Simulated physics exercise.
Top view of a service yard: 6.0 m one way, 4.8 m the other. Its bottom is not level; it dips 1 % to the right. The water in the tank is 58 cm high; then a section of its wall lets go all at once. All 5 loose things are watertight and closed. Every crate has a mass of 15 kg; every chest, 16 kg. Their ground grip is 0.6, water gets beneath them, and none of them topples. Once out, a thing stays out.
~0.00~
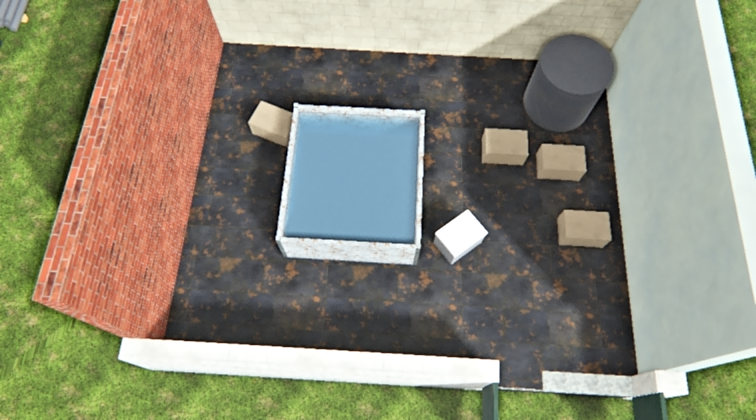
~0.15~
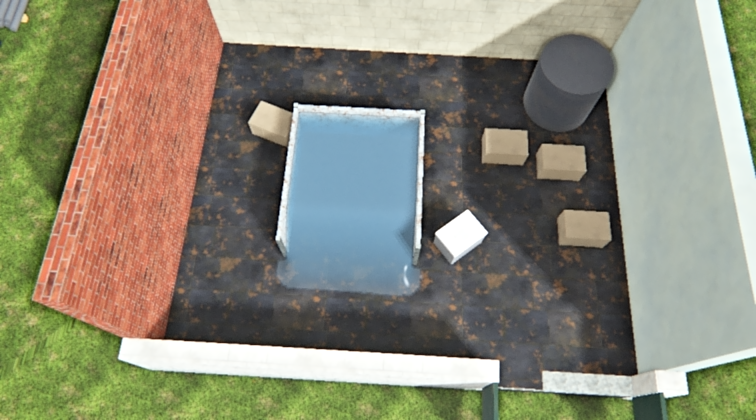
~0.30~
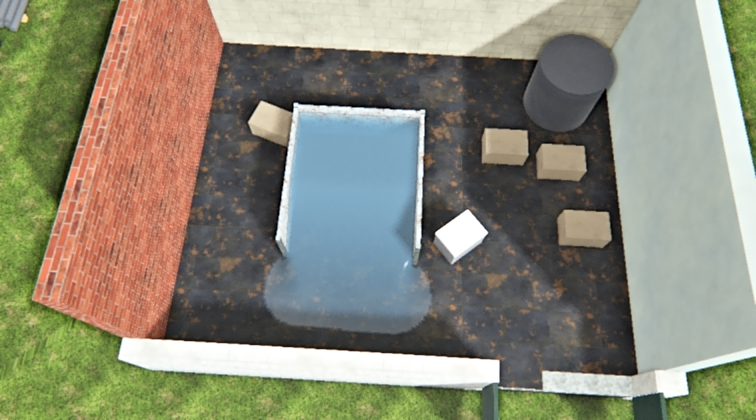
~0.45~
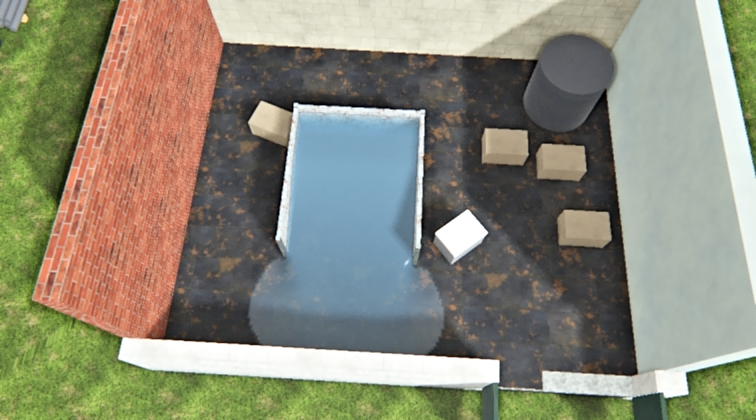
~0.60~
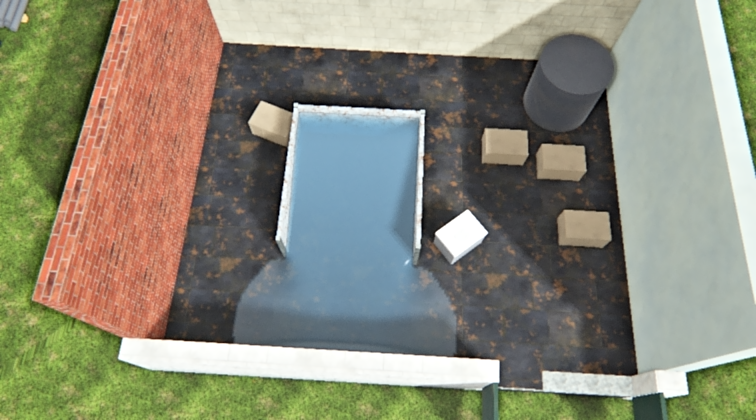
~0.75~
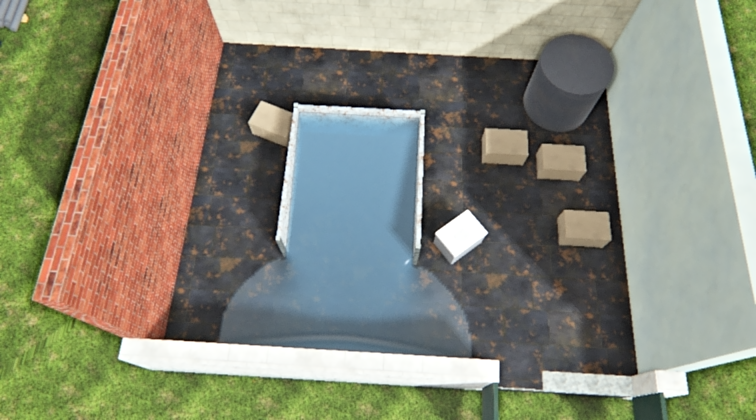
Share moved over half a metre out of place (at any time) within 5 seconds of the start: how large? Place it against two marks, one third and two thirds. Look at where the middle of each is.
Between the two marks.
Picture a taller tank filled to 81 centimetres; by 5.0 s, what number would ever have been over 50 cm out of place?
With that change, 3 of them.
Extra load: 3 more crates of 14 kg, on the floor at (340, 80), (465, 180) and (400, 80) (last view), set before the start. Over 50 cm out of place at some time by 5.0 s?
One after another they come out inside the limit, inside the limit, inside the limit.
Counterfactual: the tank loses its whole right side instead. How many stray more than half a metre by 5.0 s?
Then 4 of them would.
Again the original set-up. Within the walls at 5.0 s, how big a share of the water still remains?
Around 92 % of the water.
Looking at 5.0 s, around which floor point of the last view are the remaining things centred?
Near (480, 153).
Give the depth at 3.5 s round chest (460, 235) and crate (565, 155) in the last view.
I'd estimate 1 cm for the first and 5 cm for the second.
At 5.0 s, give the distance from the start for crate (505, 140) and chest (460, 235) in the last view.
In that order: 0 cm, 0 cm.
After 1.1 s 0 of 5 are over 50 cm from their spots; 0 afloat.
After 2.2 s 0 of 5 are over 50 cm from their spots; 0 afloat.
After 3.5 s 1 of 5 are over 50 cm from their spots; 1 afloat.
After 5.0 s 2 of 5 are over 50 cm from their spots, and 2 have been at some point; 1 afloat.
